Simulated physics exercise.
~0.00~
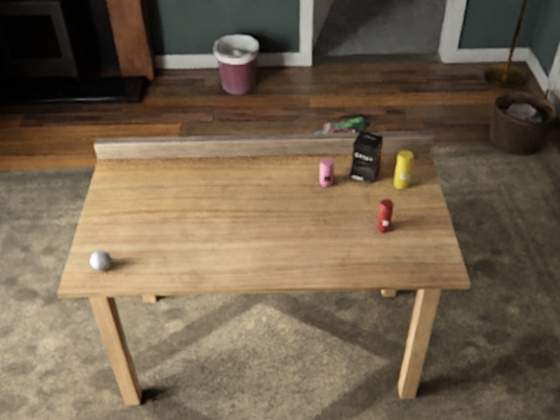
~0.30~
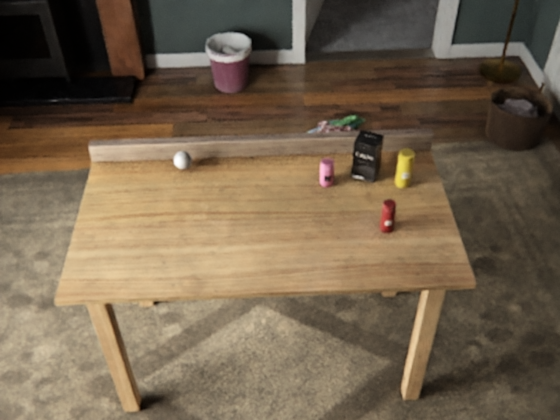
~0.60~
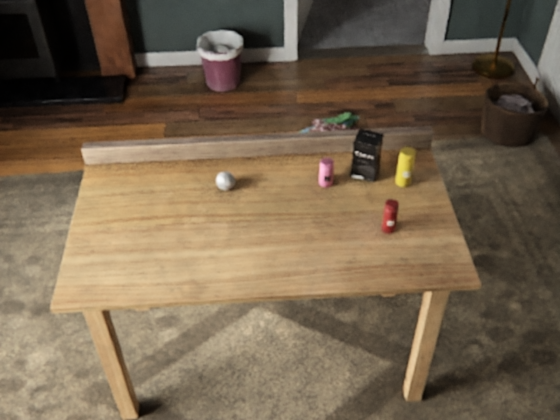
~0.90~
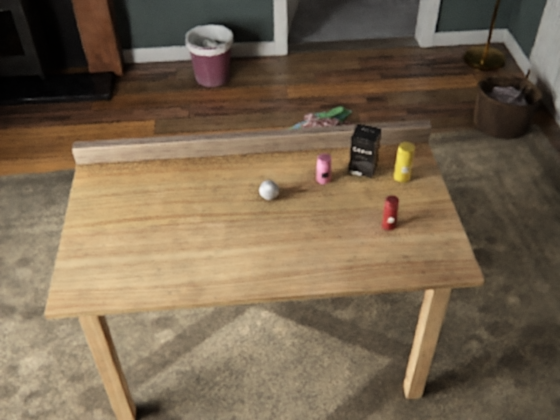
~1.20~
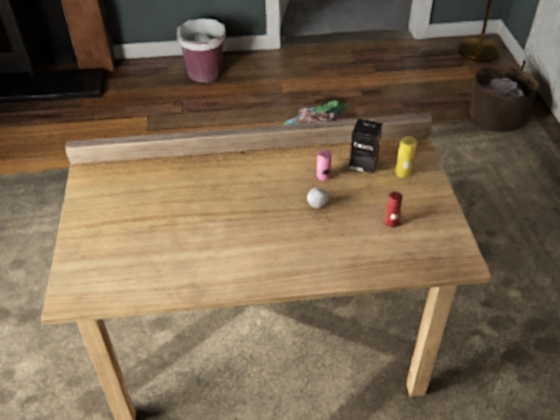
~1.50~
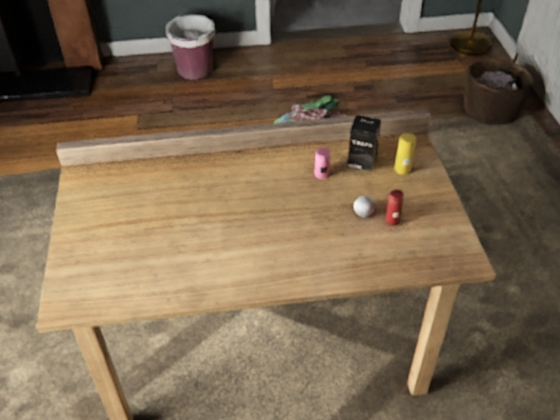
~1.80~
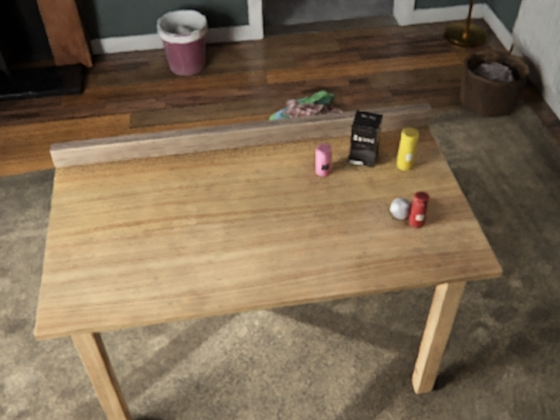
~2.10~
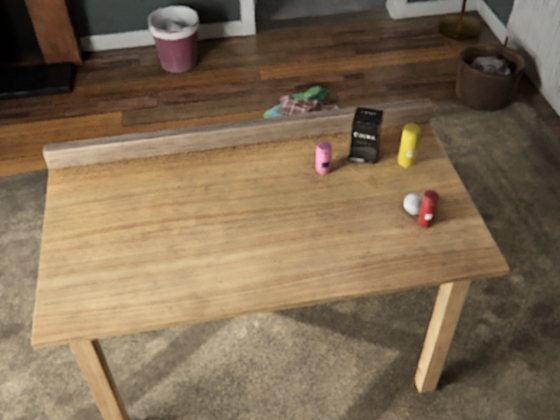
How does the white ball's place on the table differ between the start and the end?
At the start the white ball sits alone near the front left corner of the table. By the end it is over on the right side, right beside the red shaker.
On a wooden table, a white ball rebounding off the back rail, rolling right and nudging a red shaker, which stays upright.
